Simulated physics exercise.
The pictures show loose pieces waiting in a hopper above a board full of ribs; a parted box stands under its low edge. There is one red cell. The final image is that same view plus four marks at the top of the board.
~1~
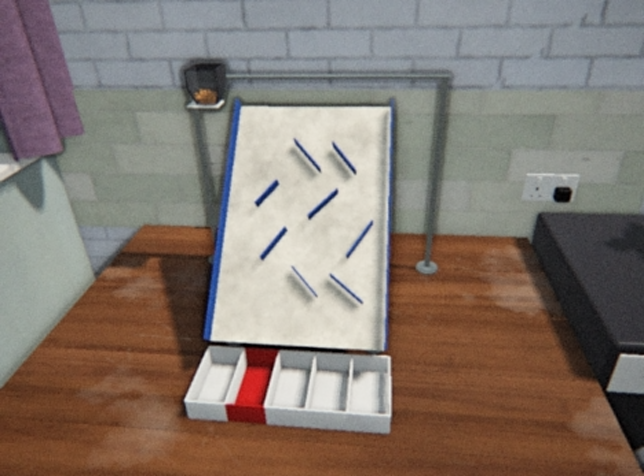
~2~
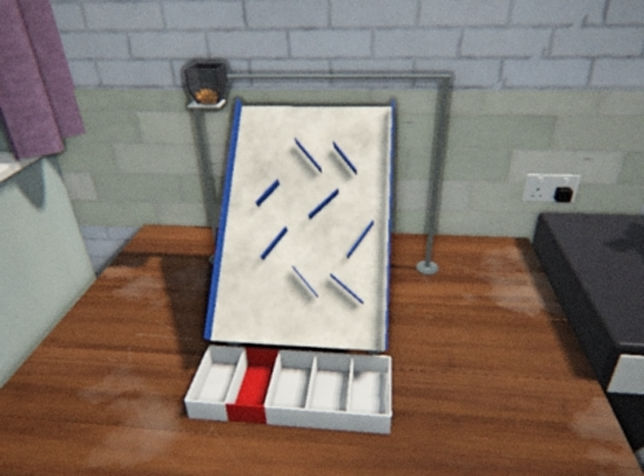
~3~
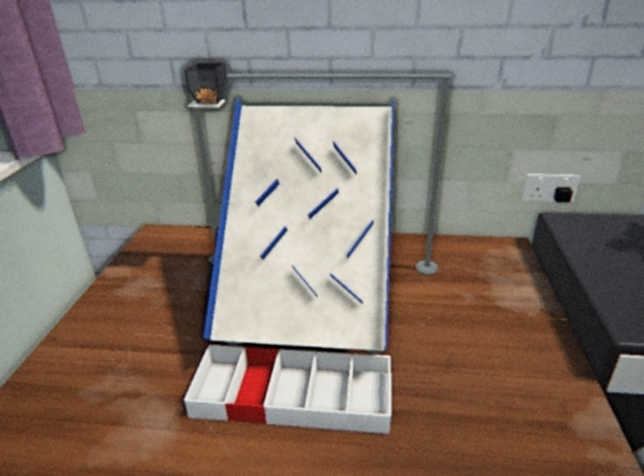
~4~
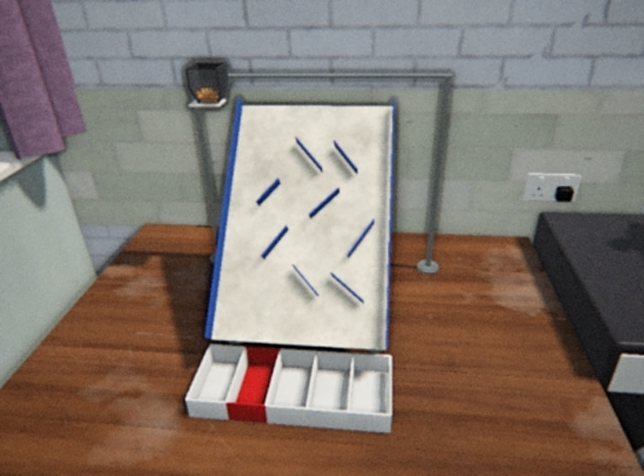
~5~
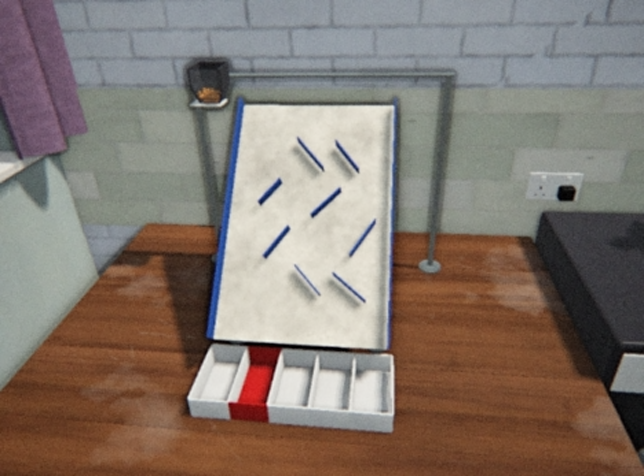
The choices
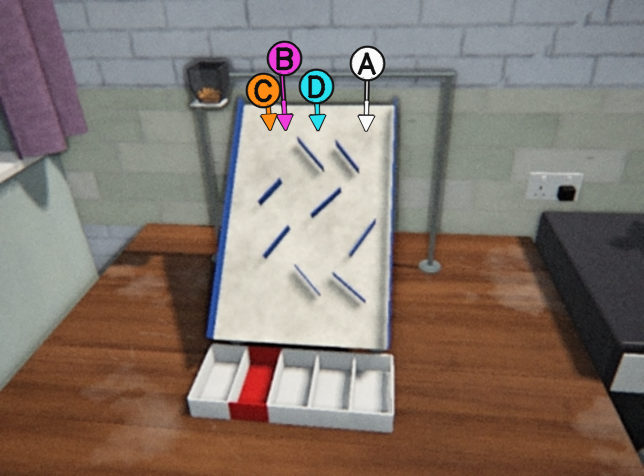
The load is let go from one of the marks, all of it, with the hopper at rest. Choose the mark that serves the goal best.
It is D.
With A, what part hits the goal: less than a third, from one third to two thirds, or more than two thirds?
Less than a third.
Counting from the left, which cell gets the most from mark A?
The fifth from the left.
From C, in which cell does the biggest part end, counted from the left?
The first from the left.
On the marked copy, mark A meets the board at (366, 125); mark B meets the board at (285, 124); mark C meets the board at (269, 124); mark D meets the board at (317, 124).
For mark A, none in the red cell, nearly all in other cells, a small part outside the box.
For mark B, a small part in the red cell, nearly all in other cells.
For mark C, a stray few in the red cell, nearly all in other cells.
For mark D, about half in the red cell, about half in other cells, a stray few outside the box.
